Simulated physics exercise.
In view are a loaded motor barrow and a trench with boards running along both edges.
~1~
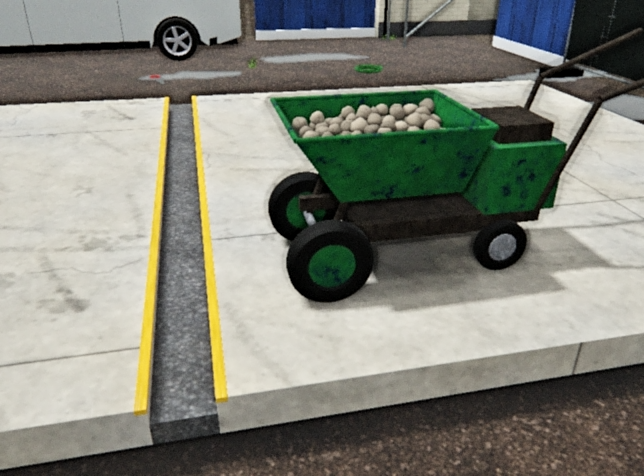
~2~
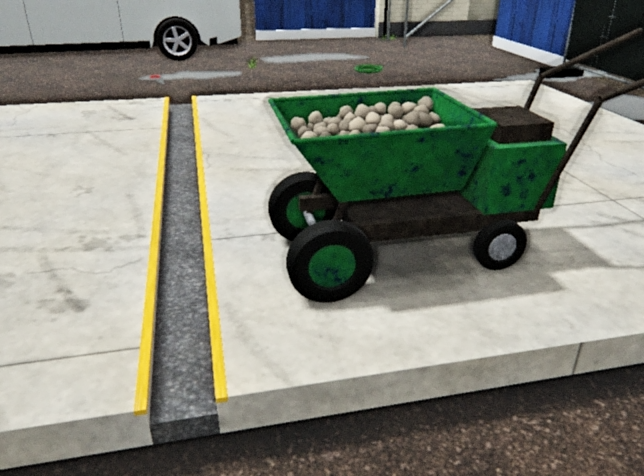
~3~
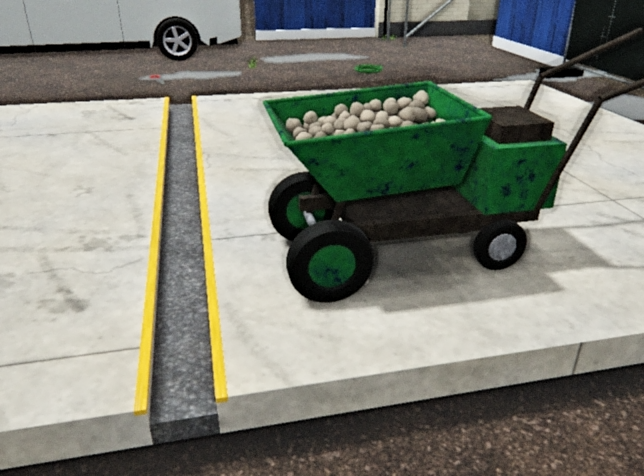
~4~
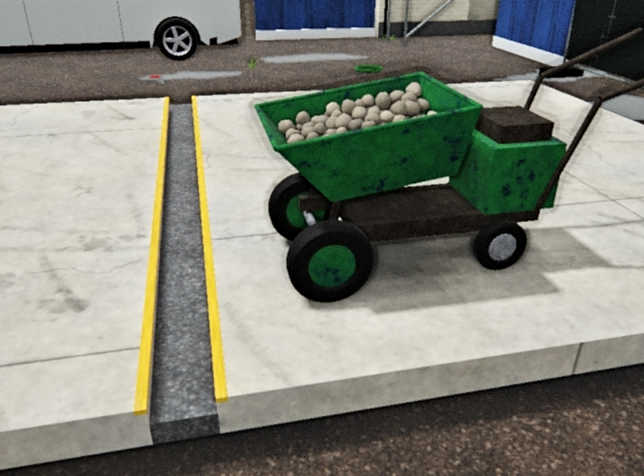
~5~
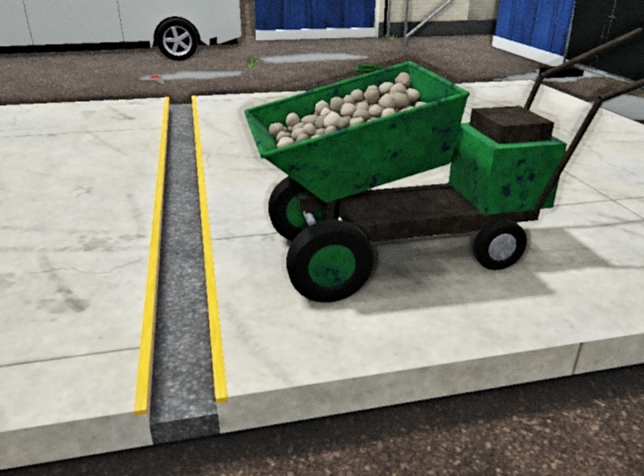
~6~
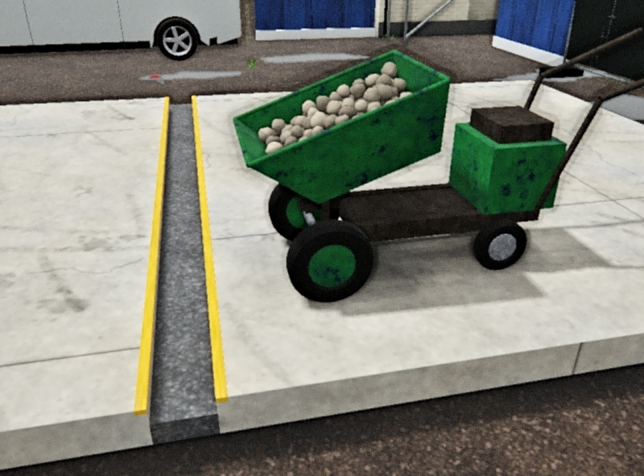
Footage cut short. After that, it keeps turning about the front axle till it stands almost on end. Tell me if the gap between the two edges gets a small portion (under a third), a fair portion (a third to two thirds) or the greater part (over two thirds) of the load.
It gets a fair portion.
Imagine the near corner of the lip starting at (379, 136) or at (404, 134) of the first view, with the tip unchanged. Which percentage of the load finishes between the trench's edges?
Close to 40 in a hundred, and close to 30 in a hundred.
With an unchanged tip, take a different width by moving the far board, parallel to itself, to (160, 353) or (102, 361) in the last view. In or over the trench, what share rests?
The first try comes out at 30 percent and the second at 80 percent.
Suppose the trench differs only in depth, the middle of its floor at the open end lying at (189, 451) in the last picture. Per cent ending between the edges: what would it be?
Something like 70 %.
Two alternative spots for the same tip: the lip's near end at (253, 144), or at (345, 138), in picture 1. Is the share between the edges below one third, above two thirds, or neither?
Record - trial one: Below one third; trial two: Between a third and two thirds.
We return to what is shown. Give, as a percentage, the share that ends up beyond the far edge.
Estimate: Some 40 percent.
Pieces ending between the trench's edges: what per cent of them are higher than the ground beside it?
I'd put it near 60 per cent.
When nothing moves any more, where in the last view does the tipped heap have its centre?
Near pixel (161, 278).
Shortly afterwards, skip tipped steeply; the whole lot in the skip.
Next, skip tipped right over; the bulk in the skip; a little in or heaped over the trench; a little beyond it; a little falling.
Some moments later, skip tipped right over; near a quarter in the skip; near a third in or heaped over the trench; near a third beyond it.
In the end, skip tipped right over; a little in the skip; near half in or heaped over the trench; near a third beyond it.
